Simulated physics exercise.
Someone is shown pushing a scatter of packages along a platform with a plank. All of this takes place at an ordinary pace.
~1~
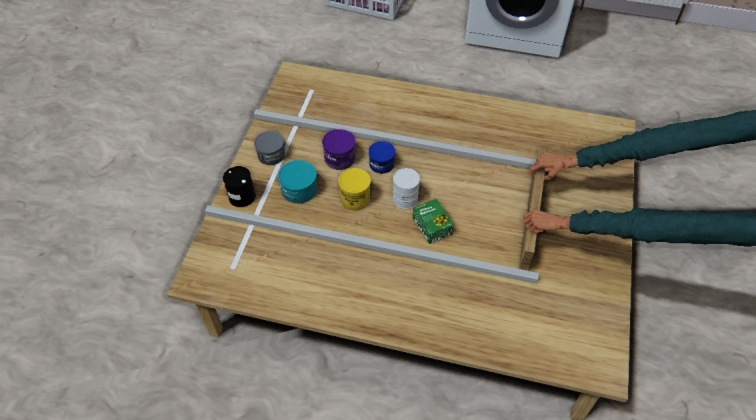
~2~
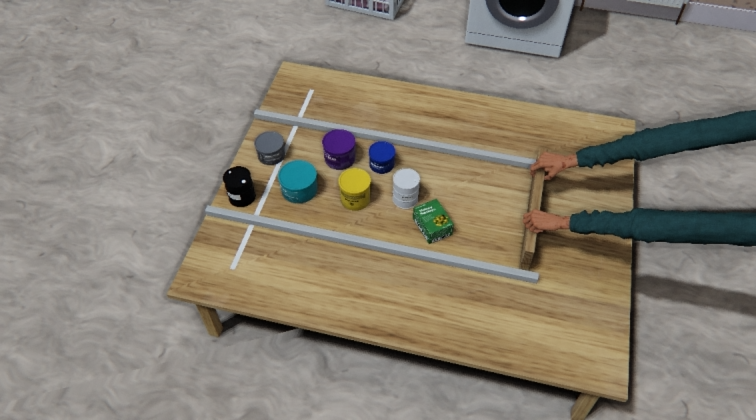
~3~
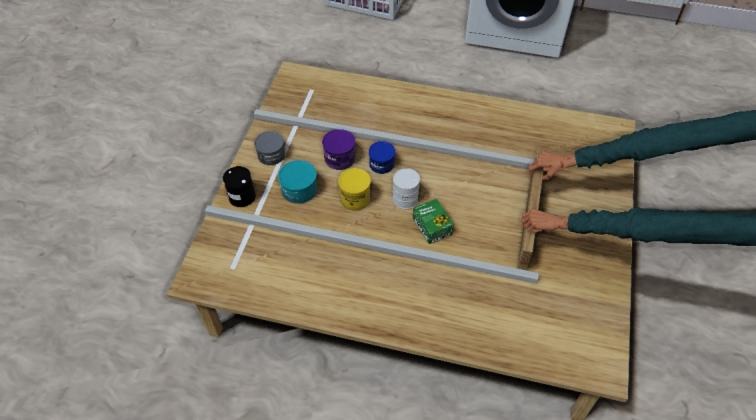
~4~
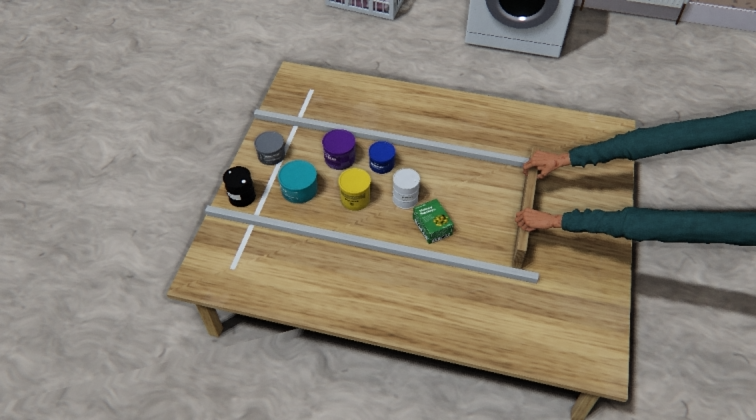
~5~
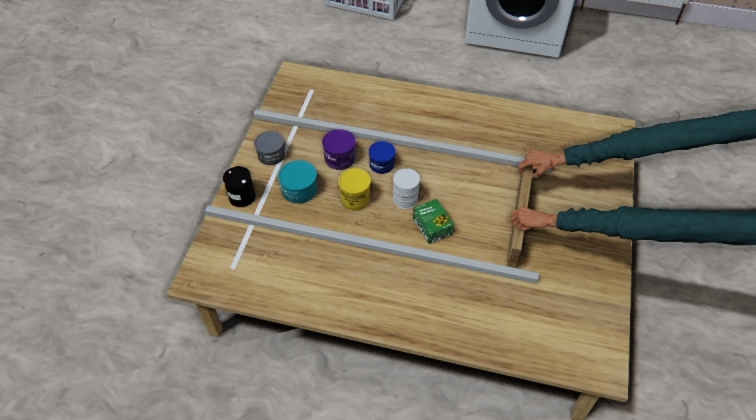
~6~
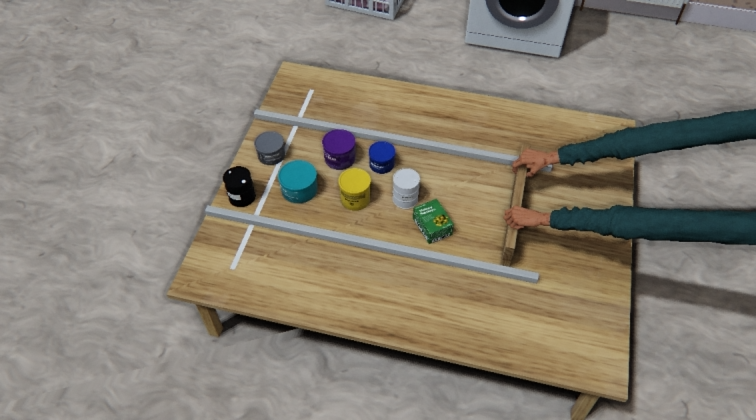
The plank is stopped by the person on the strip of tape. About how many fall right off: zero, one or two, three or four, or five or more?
It will most likely knock one or two off.
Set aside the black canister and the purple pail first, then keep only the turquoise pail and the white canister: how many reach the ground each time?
1, then 1.
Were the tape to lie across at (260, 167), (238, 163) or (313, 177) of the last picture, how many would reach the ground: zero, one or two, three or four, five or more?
At least five; five or more; zero.
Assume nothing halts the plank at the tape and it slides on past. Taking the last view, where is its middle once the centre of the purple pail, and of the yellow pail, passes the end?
With the purple pail it sits around (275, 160), with the yellow pail around (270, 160).
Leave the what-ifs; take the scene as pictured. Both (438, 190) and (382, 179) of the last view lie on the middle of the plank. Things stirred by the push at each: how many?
So 1, and at the other place 4.
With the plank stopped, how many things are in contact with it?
Number in contact with it: 3.
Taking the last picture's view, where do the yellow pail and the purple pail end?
They finish at roughly (235, 162) and (246, 135) respectively.
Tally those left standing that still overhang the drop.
That adds up to 3.
Soon after, none off yet; black canister at rest near (240, 187); grey pail at rest near (270, 149); turquoise pail at rest near (298, 182).
At rest, the number that fall off is one or two; fallen, turquoise pail and grey pail.
